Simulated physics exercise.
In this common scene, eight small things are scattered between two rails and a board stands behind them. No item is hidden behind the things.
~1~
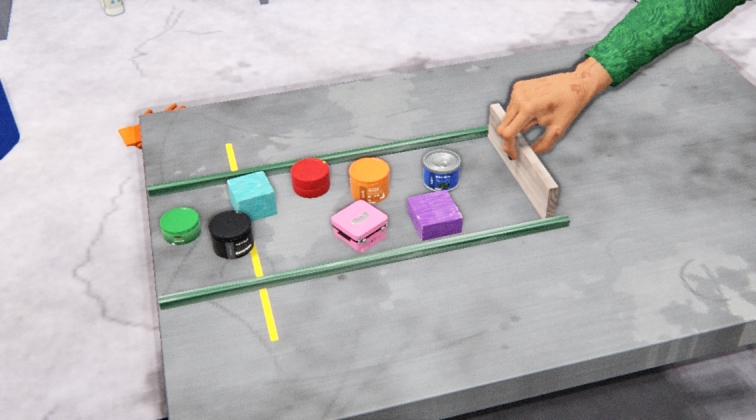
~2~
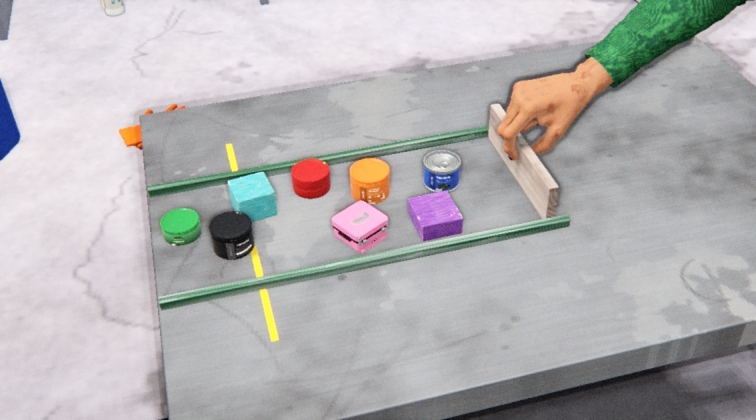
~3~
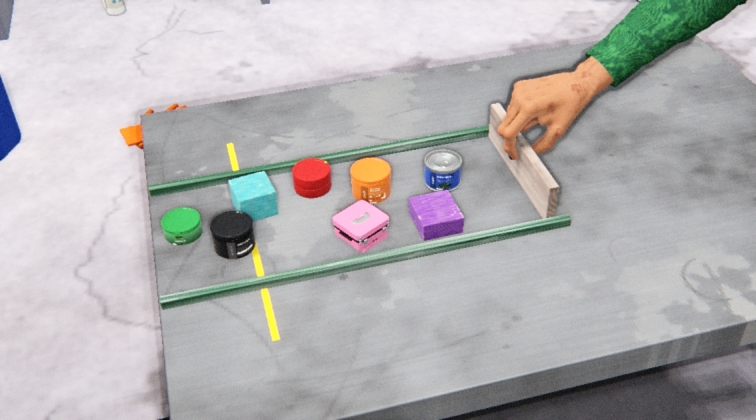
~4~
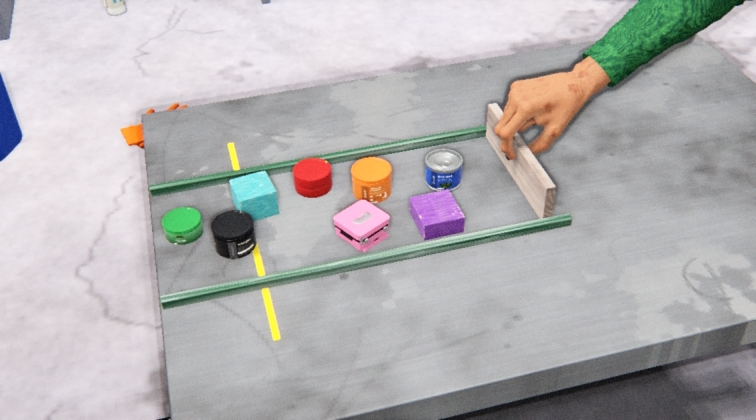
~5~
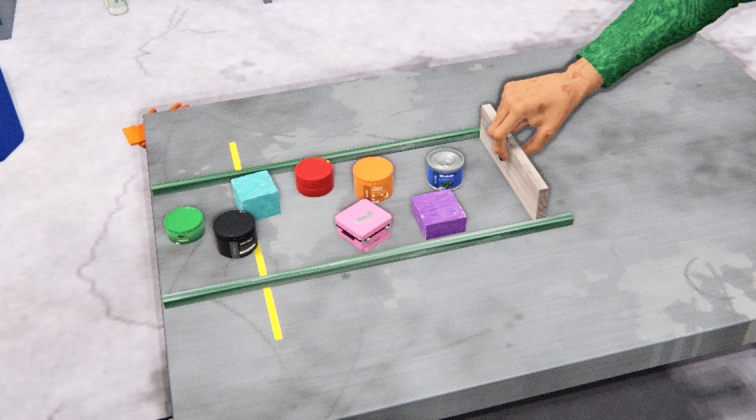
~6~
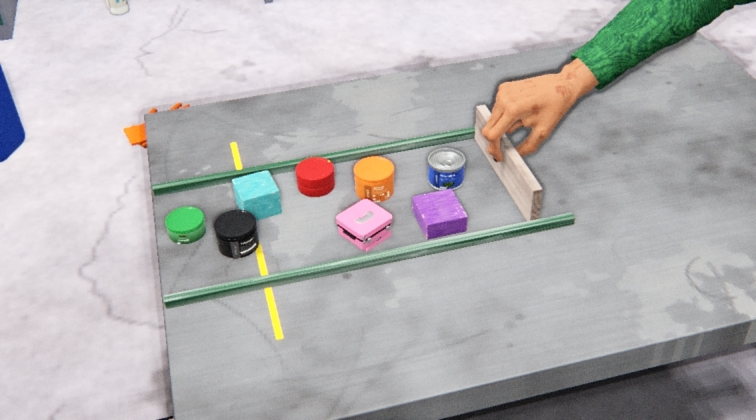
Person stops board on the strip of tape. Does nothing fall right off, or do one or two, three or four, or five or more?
Those that leave the table: One or a pair.
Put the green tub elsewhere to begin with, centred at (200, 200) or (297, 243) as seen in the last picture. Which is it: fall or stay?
Result for the green tub: Place one, it remains there; place two, it does not stay.
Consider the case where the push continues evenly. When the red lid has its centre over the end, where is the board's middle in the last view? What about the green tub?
The red lid gives roughly (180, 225), the green tub roughly (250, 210).
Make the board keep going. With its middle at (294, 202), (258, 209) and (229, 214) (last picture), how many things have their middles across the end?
Counts by place: 0 / 1 / 2.
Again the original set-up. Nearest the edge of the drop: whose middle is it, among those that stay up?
Green tub.
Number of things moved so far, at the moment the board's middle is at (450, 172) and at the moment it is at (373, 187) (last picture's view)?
At first I count 1, and then 5.
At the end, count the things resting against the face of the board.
The figure is 3.
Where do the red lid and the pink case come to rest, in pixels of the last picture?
Final spots - red lid (226, 192), pink case (193, 258).
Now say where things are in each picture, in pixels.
The first picture shows green tub (181, 226); black tub (232, 235); turquoise block (252, 198); board (520, 160); tape (248, 229).
The second picture shows black tub (232, 235); red lid (311, 179).
The third picture shows turquoise block (254, 197); pink case (361, 227).
The fourth picture shows green tub (183, 226); board (518, 160).
The fifth picture shows black tub (236, 234); orange tub (374, 180).
The sixth picture shows green tub (186, 226); black tub (237, 234); turquoise block (257, 196); board (506, 162); tape (253, 228).
Soon after, none off yet; green tub at rest near (186, 226); black tub at rest near (237, 234); turquoise block at rest near (257, 196).
Then, none off yet; green tub at rest near (186, 226); black tub at rest near (237, 234); turquoise block moved a little near (243, 198).
By the end, the number that fall off is one or two; fallen, black tub.
